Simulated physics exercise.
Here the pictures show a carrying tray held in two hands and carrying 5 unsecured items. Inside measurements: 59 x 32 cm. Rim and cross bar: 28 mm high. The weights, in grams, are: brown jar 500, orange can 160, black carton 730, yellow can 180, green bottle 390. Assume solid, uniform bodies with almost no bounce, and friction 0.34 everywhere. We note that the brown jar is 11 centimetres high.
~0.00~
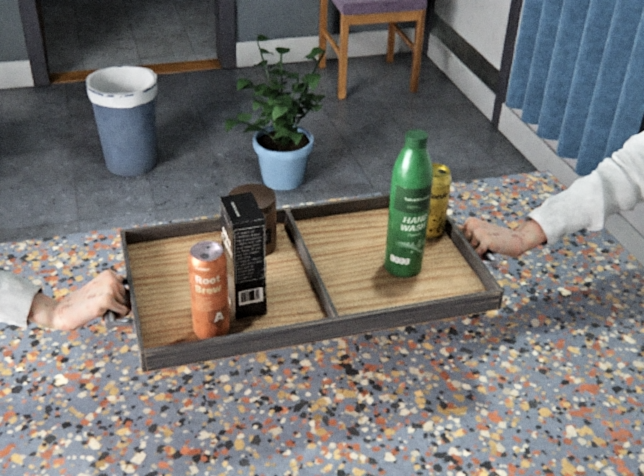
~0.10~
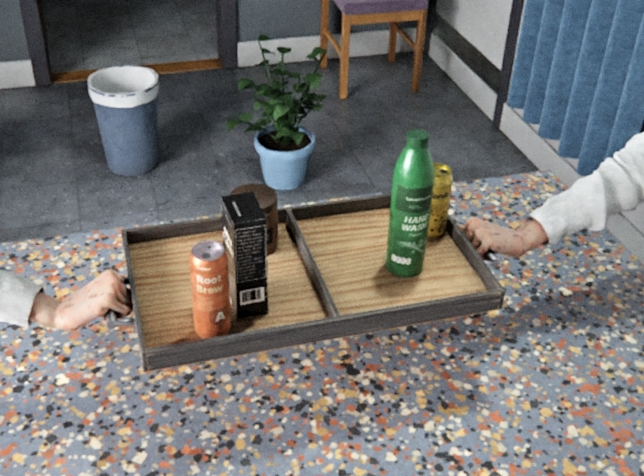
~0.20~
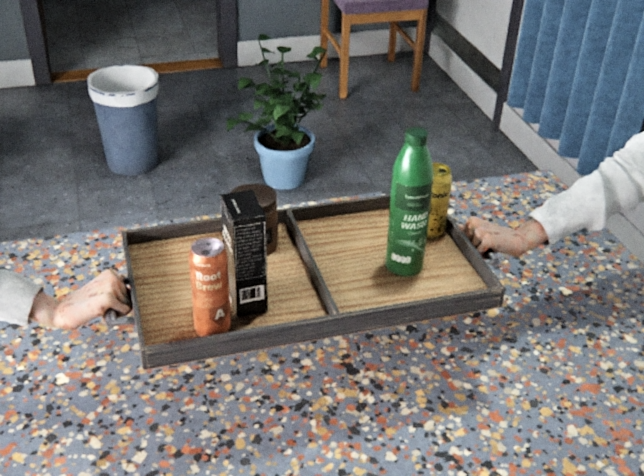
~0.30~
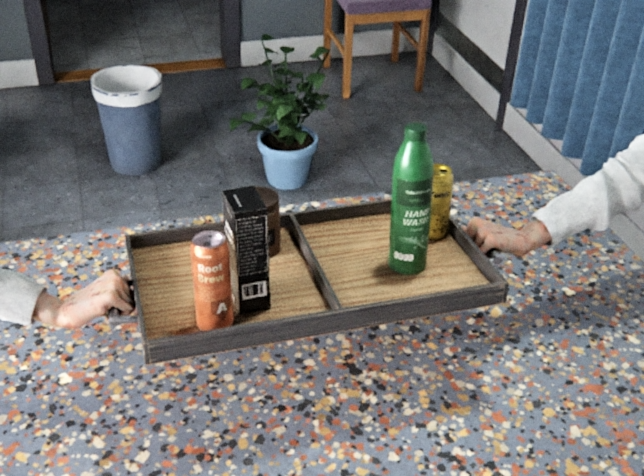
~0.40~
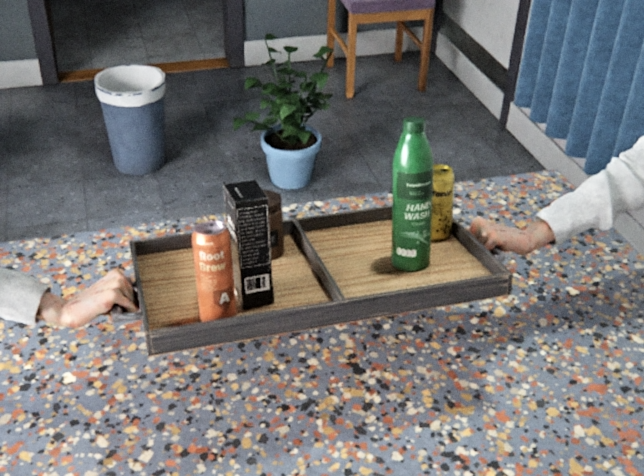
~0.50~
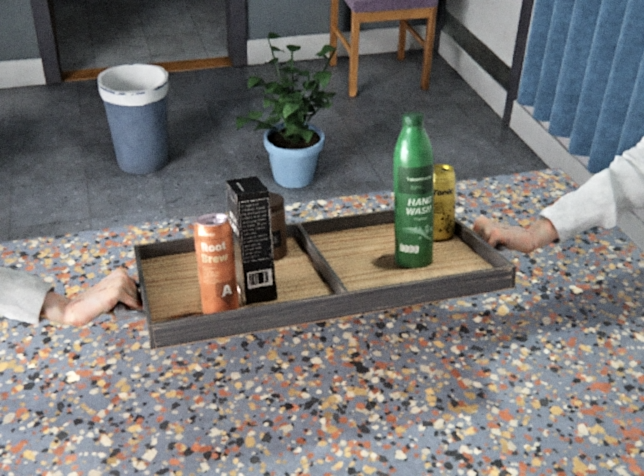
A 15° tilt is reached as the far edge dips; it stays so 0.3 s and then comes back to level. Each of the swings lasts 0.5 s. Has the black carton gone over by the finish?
No, it is still on its base.
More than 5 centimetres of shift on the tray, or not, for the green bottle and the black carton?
Green bottle: Is displaced. Black carton: Remains in place.
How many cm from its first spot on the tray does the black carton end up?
The shift is close to 0 cm.
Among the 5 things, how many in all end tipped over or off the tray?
It comes to 1.
By 1.00 s, tray at 14°, far edge down; green bottle rocked 40° off its seat.
By 1.10 s, tray at 10°, far edge down; green bottle on its side.
When it is over (1.9 s), lying over on the tray, green bottle; the other 4 within 5 cm of the start. In the last view, black carton near (255, 254).
